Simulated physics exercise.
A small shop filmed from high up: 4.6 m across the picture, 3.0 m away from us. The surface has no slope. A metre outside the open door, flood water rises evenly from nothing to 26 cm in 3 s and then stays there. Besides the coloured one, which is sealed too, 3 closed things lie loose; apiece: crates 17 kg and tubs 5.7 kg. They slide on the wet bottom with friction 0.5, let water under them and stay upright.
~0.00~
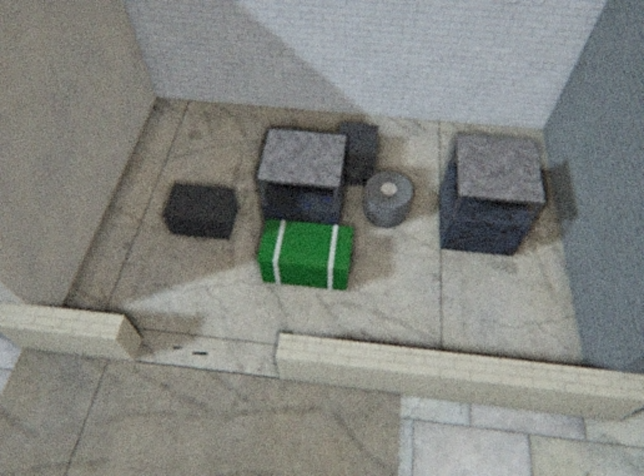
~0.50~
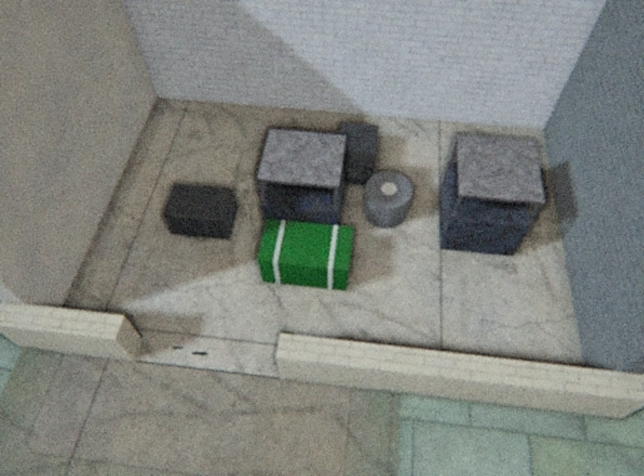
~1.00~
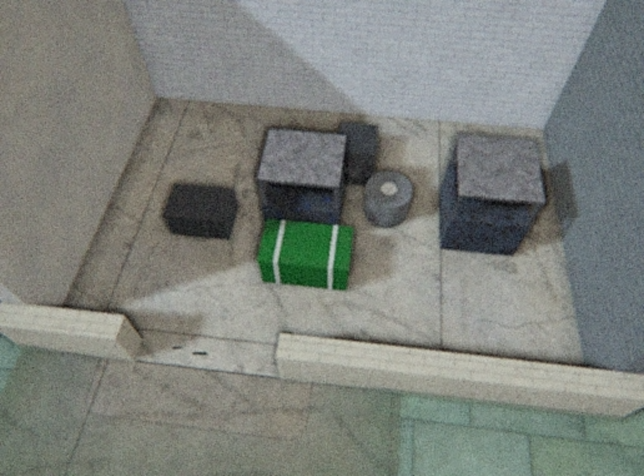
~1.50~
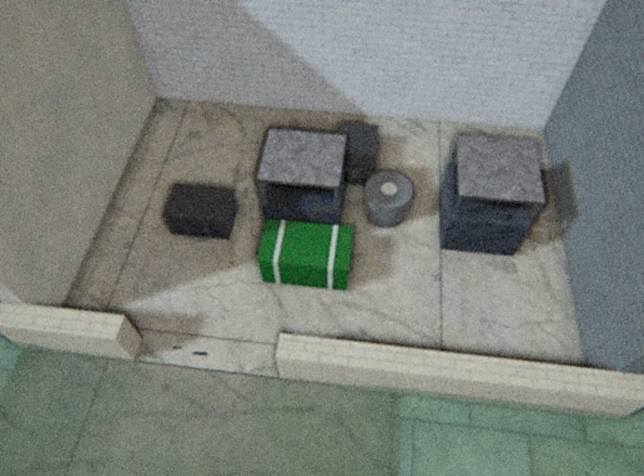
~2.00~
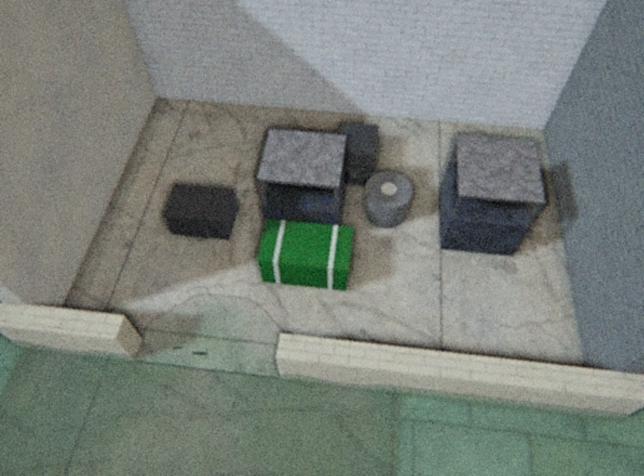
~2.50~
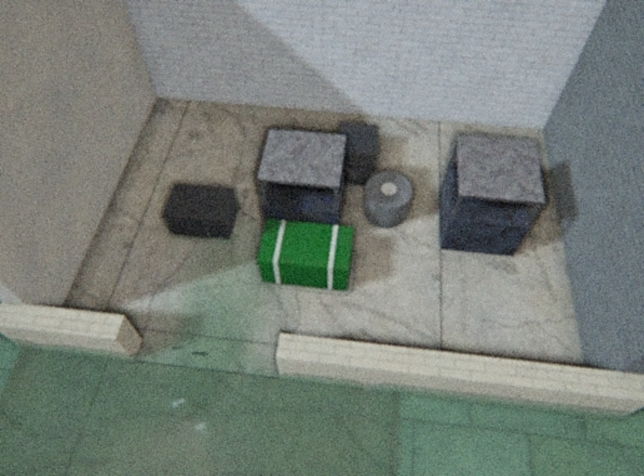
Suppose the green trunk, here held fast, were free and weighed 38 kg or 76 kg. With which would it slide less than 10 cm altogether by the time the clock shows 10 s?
I expect that only the higher weight holds it.
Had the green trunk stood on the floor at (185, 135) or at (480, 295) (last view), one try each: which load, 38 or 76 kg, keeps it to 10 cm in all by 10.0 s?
In that order: Only the larger holds; it takes the larger.
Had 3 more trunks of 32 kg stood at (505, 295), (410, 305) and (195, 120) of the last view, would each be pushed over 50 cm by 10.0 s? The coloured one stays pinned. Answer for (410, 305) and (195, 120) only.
In that order: Under, past it.
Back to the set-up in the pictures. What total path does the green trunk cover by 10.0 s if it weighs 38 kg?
About 140 cm.
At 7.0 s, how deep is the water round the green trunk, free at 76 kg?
Roughly 9 cm.
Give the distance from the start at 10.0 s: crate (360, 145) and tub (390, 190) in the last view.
In that order: 140 cm, 140 cm.
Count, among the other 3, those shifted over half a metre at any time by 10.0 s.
I count 3.
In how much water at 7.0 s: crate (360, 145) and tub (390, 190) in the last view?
About 5 and 3 cm.
After 3.5 s the green trunk would be 4 cm from its start with 38 kg and 0 cm from its start with 76 kg; 9 cm of water round it then.
After 4.5 s the green trunk would be 15 cm from its start with 38 kg and 1 cm from its start with 76 kg; 10 cm of water round it then.
After 7.0 s the green trunk would be 85 cm from its start with 38 kg and 1 cm from its start with 76 kg; 9 cm of water round it then.
After 10.0 s the green trunk would be 110 cm from its start with 38 kg and 2 cm from its start with 76 kg; 14 cm of water round it then.
